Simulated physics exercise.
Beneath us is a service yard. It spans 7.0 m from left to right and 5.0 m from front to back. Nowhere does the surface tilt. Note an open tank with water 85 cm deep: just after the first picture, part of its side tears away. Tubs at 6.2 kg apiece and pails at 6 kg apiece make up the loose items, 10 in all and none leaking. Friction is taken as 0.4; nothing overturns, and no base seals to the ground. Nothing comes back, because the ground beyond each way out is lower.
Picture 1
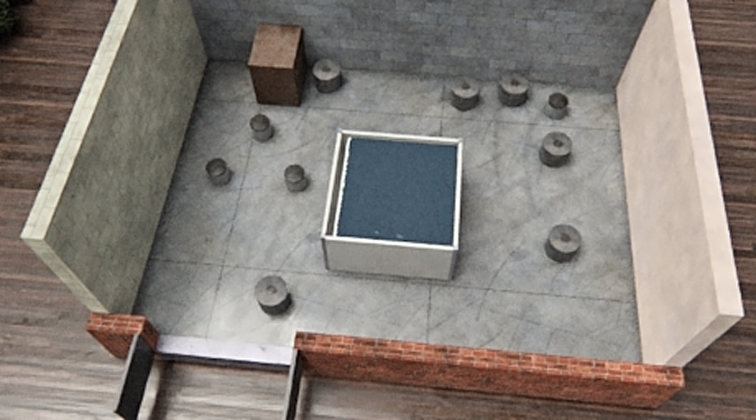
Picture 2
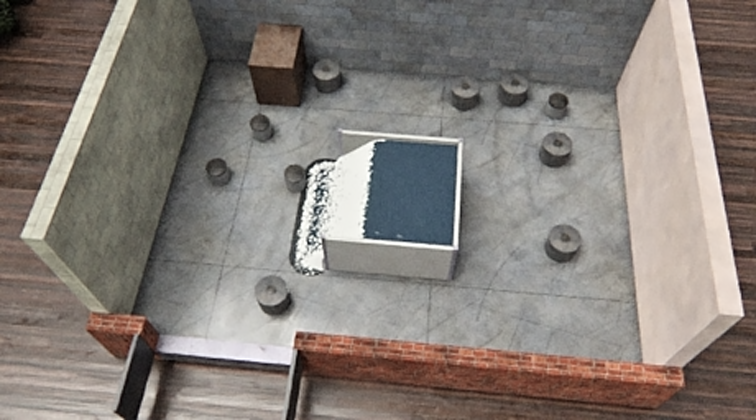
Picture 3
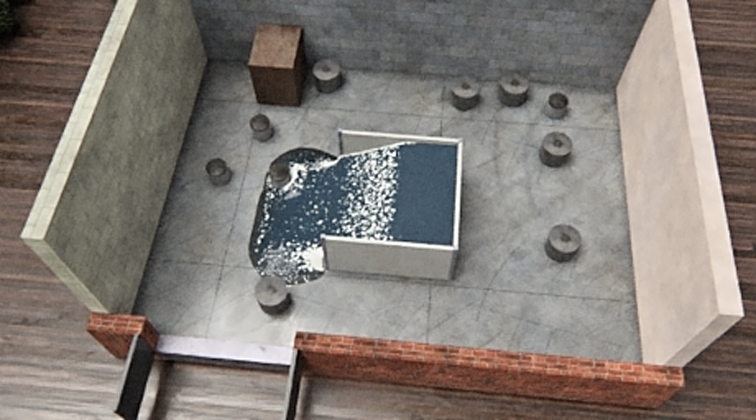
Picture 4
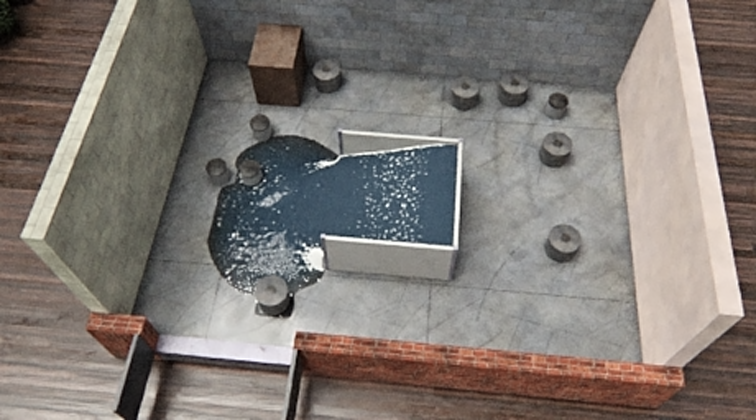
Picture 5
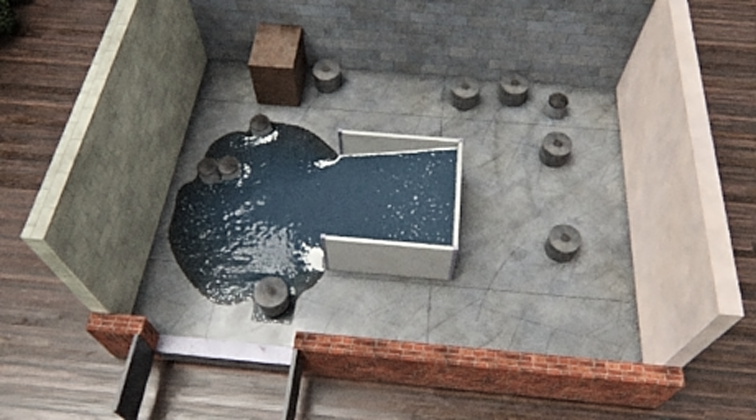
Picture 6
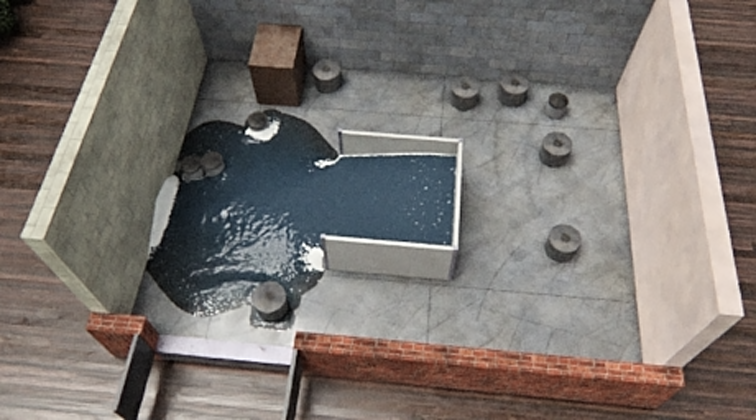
Water pours from the left side of an open tank and spreads, pushing small tubs leftward.
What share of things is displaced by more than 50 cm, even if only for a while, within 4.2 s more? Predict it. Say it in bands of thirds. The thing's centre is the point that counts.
I predict the proportion will fall in the middle band.
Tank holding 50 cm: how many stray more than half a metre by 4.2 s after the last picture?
Then 4 of them.
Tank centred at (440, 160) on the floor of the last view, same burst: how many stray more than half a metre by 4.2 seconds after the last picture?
Then the count would be 8.
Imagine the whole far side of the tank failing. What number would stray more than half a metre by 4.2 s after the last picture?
You'd get 10 in that case.
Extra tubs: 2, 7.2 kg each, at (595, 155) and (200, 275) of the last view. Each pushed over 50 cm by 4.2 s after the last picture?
Below, above.
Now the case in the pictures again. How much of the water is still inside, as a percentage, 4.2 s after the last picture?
I'd say some 78 percent hasn't gone yet.
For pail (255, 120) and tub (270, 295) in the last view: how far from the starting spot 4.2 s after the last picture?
Respectively, 80 centimetres and 140 centimetres.
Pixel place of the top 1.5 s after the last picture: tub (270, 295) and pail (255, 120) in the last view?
Somewhere around (259, 333) and (230, 44).
Then, 0.4 s after the last picture 3 of 10 are over 50 cm from their spots; 2 afloat.
Then, 1.5 s after the last picture 4 of 10 are over 50 cm from their spots; 3 afloat.
Then, 2.8 s after the last picture 4 of 10 are over 50 cm from their spots; 4 afloat.
Then, 4.2 s after the last picture 4 of 10 are over 50 cm from their spots, and 4 have been at some point; 3 afloat.
